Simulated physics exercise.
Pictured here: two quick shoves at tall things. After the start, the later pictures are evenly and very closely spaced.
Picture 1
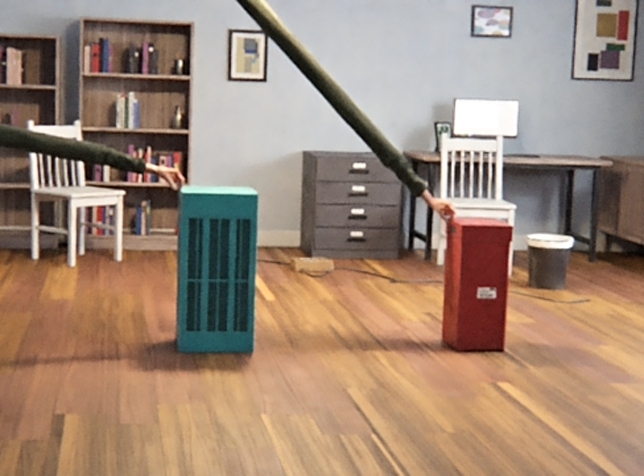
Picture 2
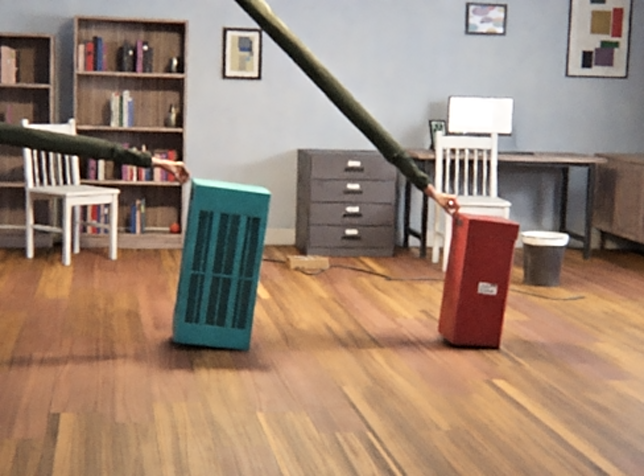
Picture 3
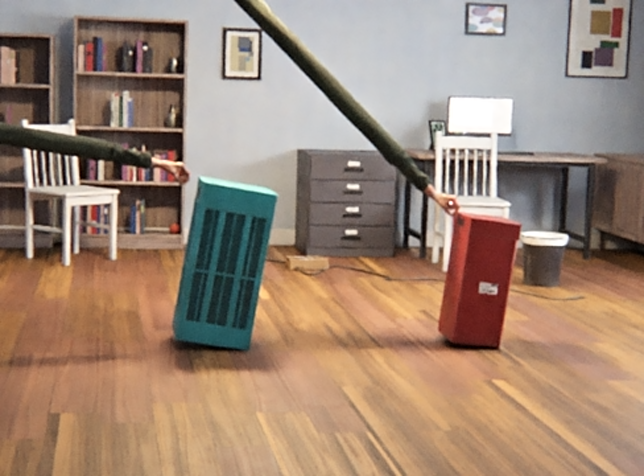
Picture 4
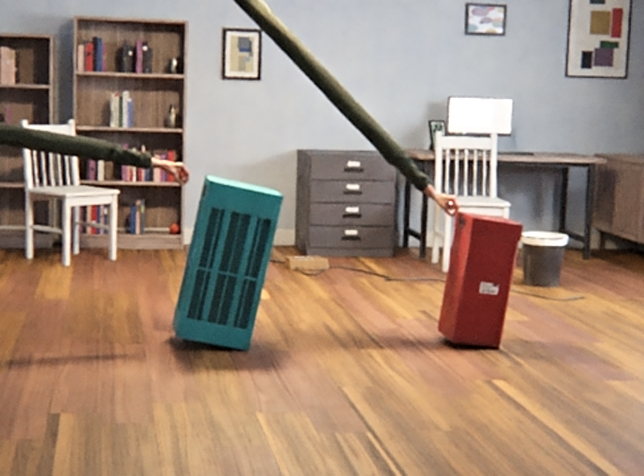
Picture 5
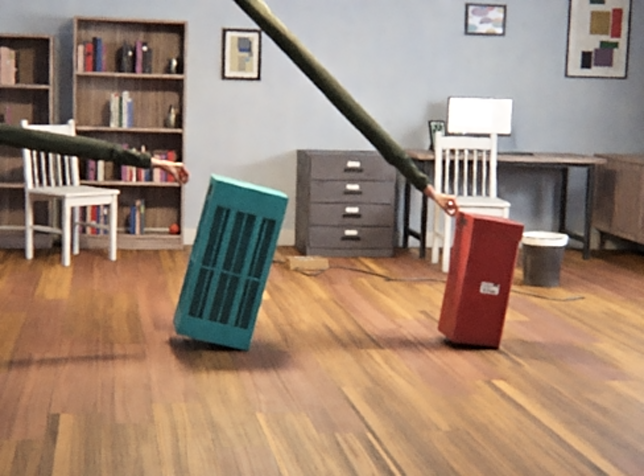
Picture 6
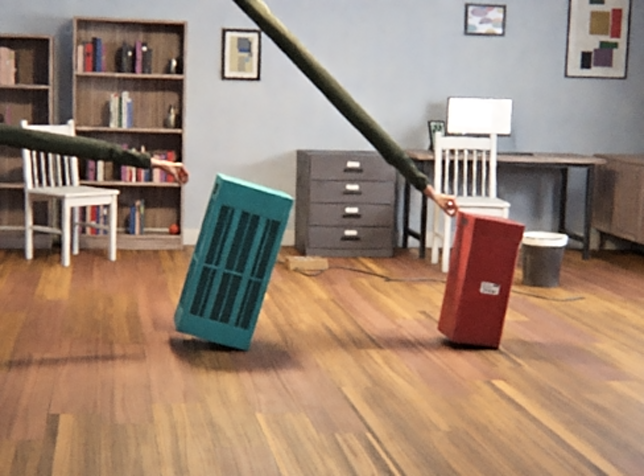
A tall turquoise crate leaned farther and farther to the right after a hand pushed its top, while another hand shoved a red box, which tilted slightly the same way.
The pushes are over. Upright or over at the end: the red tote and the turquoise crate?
What happens is the red tote recovers while the turquoise crate ends up on its side.
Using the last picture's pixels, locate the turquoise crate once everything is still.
Resting spot: Approximately (326, 309).
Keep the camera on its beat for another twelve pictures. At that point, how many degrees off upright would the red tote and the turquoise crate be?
The first leans around 4° from upright and the second around 40°.
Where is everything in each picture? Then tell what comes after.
In the first frame, red tote (476, 284) upright; turquoise crate (216, 268) upright.
In the second frame, red tote (477, 279) 6° off upright; turquoise crate (220, 263) 7° off upright.
In the third frame, red tote (478, 279) 6° off upright; turquoise crate (223, 262) 9° off upright.
In the fourth frame, red tote (479, 279) 7° off upright; turquoise crate (227, 262) 11° off upright.
In the fifth frame, red tote (479, 279) 8° off upright; turquoise crate (230, 261) 13° off upright.
In the sixth frame, red tote (480, 279) 9° off upright; turquoise crate (232, 261) 16° off upright.
Then, 0.22 s past the last view, red tote 5° off upright near (476, 280); turquoise crate 36° off upright near (264, 262).
Then, 0.38 s past the last view, red tote 4° off upright near (466, 280); turquoise crate 57° off upright near (291, 273).
Then, 0.54 s past the last view, red tote 2° off upright near (468, 281); turquoise crate on its side near (324, 309).
Finally, the red tote settles on its feet, near (470, 282); the turquoise crate topples, near (326, 309).
